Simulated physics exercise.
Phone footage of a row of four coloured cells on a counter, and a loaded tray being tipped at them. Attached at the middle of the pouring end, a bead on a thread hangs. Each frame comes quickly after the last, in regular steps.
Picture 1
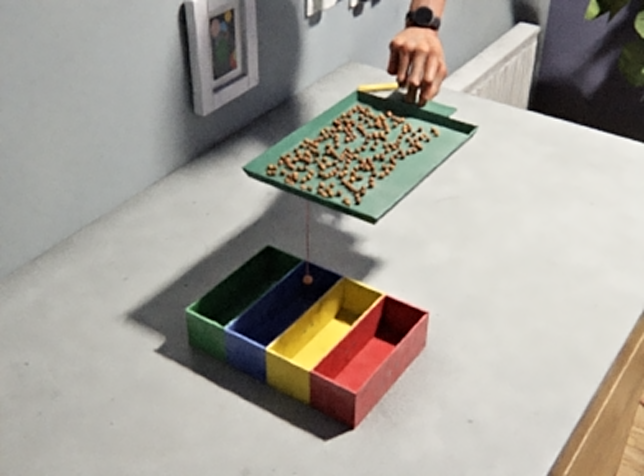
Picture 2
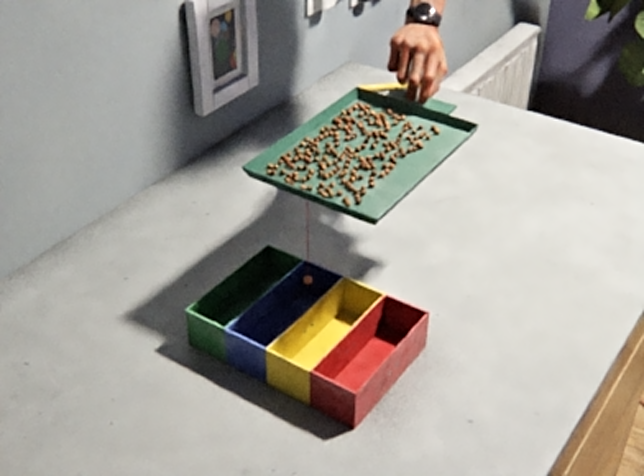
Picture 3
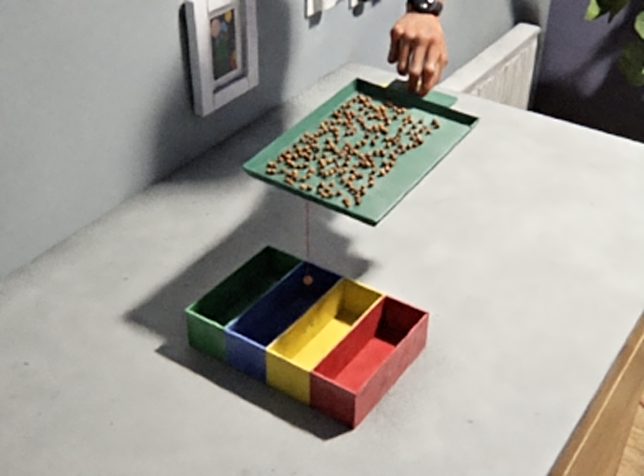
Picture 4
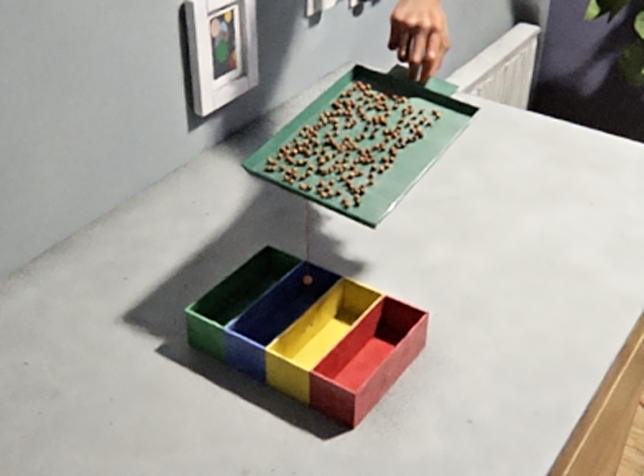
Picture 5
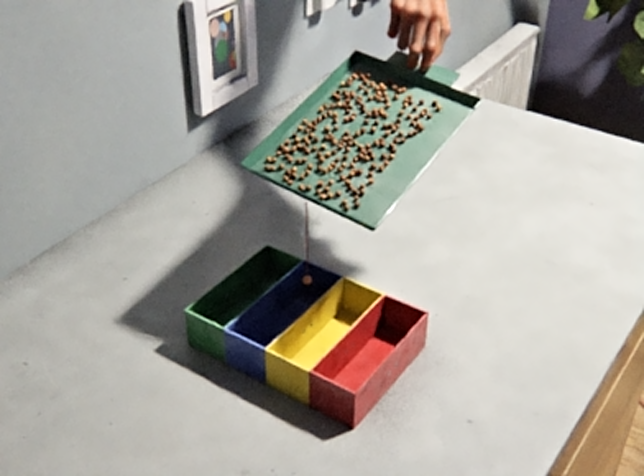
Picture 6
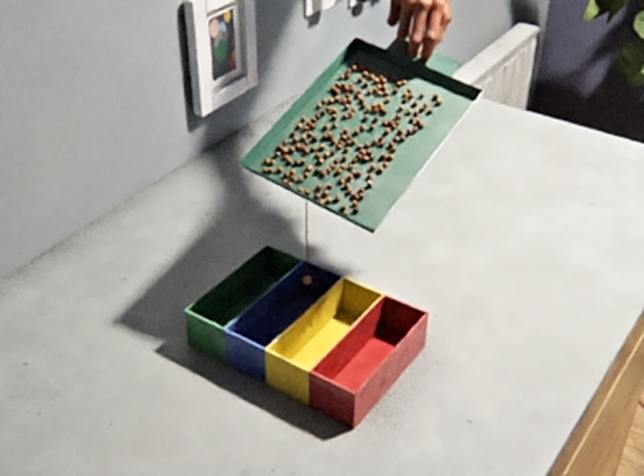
A hand held a green tray of small brown cereal balls above a row of green, blue, yellow and red boxes, then gradually raised the back, tilting the tray toward its front right corner.
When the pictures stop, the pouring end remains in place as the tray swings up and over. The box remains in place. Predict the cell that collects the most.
I would say the red cell.
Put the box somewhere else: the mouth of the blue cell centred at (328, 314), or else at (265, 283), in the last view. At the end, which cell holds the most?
Yellow, then the red cell.
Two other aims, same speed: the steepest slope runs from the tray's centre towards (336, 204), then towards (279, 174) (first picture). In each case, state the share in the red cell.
In turn some 30 and 0 per cent.
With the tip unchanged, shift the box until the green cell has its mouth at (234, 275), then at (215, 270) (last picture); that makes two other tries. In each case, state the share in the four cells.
First try: Around 90 percent; second try: Around 50 percent.
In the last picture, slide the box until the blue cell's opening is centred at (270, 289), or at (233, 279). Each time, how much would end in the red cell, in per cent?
It comes to roughly 80 per cent in one try and roughly 10 per cent in the next.
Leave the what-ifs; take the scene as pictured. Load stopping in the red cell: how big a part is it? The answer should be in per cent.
Near 60 %.
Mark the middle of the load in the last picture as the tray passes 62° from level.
The middle of the pieces sits at roughly (358, 238).
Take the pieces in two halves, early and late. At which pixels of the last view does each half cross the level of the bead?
Half one: (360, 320), half two: (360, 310).
Soon after the last picture, tray tipped steeply; about half on the tray; about a quarter in the red cell; a small part in the yellow cell; about a quarter falling or outside the box.
A little later, tray tipped right over; about two thirds in the red cell; about a third in the yellow cell; a stray few in the blue cell; a stray few falling or outside the box.
Later still, tray tipped past a quarter turn; about two thirds in the red cell; about a third in the yellow cell; a stray few in the blue cell; a stray few falling or outside the box.
At rest, tray tipped past a quarter turn; about two thirds in the red cell; about a third in the yellow cell; a stray few in the blue cell; none in the green cell; a stray few outside the box.
